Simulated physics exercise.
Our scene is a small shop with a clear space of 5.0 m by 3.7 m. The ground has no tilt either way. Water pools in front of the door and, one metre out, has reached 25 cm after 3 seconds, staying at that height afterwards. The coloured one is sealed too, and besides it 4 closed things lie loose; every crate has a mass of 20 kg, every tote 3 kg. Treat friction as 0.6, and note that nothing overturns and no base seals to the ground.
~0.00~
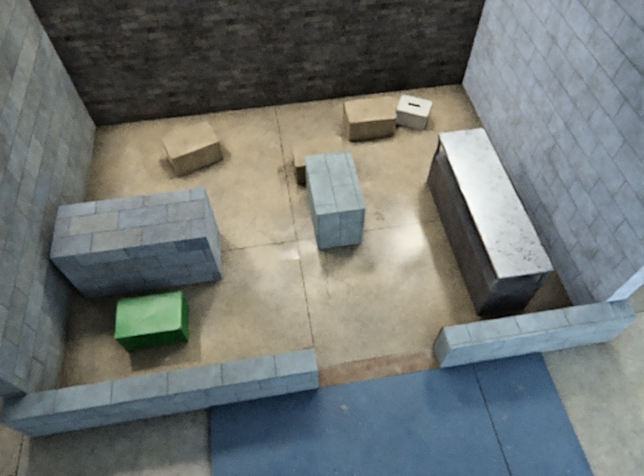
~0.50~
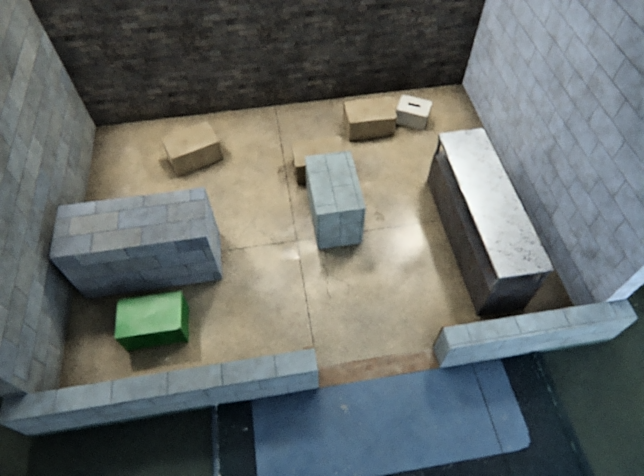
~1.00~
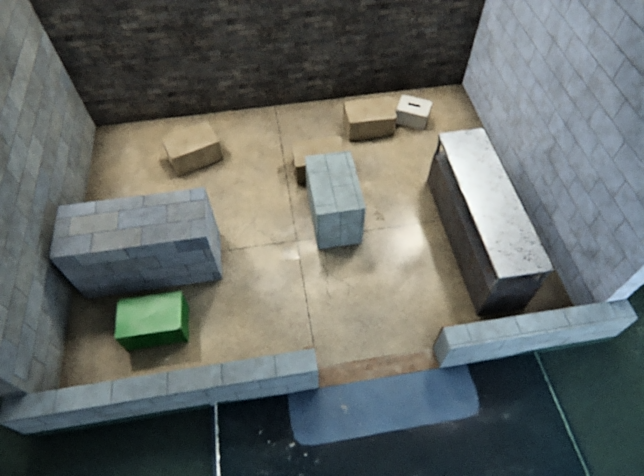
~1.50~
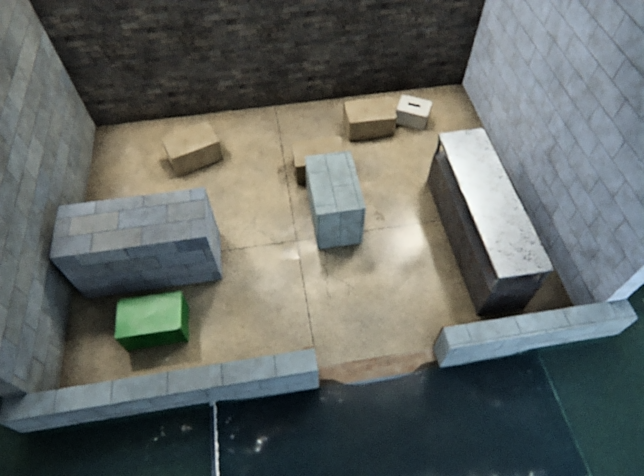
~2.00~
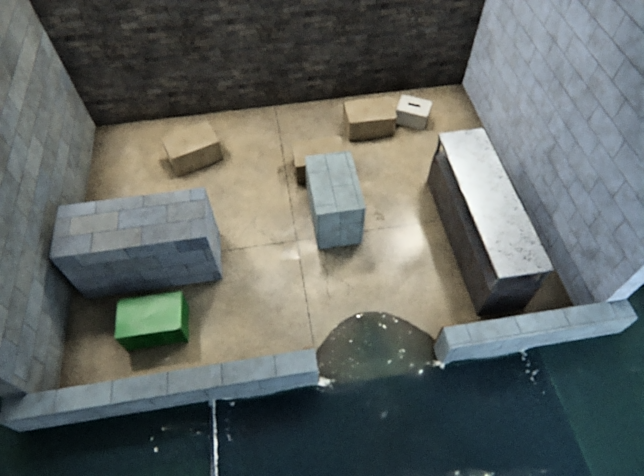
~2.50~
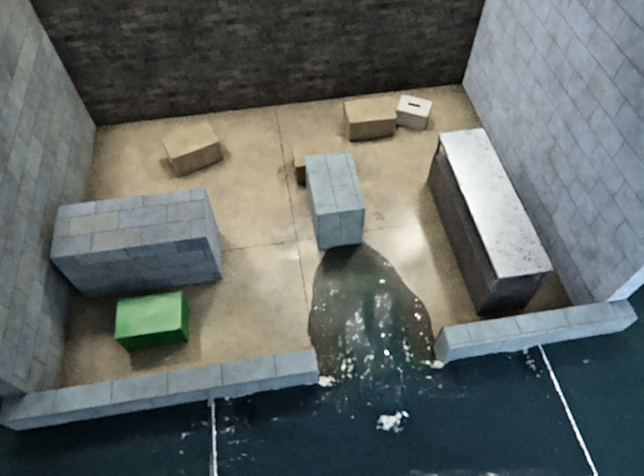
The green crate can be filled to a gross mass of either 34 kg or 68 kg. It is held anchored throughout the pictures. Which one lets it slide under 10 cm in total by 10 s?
The answer is the light one.
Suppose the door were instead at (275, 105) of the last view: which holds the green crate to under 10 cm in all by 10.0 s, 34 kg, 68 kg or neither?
The small mass already works.
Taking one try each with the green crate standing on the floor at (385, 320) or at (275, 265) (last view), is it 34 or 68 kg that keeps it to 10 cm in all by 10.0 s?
Note, in order: Heavier only OK; heavier only OK.
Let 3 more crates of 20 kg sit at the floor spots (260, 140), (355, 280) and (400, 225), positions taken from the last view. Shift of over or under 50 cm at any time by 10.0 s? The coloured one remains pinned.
Answer by position: Inside the range; inside the range; outside the range.
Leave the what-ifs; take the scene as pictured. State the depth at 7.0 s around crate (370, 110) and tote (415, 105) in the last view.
Some 12 cm at the first, some 8 cm at the second.
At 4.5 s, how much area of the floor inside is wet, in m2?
Wet: Near 9.0 m2.
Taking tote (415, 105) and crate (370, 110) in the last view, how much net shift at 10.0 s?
300 cm and 100 cm respectively.
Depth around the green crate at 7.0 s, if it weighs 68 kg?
Around 2 cm.
After 3.5 s the green crate would be 0 cm from its start with 34 kg and 0 cm from its start with 68 kg; 0 cm of water round it then.
After 4.5 s the green crate would be 0 cm from its start with 34 kg and 0 cm from its start with 68 kg; 0 cm of water round it then.
After 7.0 s the green crate would be 0 cm from its start with 34 kg and 0 cm from its start with 68 kg; 2 cm of water round it then.
After 10.0 s the green crate would be 0 cm from its start with 34 kg and 0 cm from its start with 68 kg; 5 cm of water round it then.
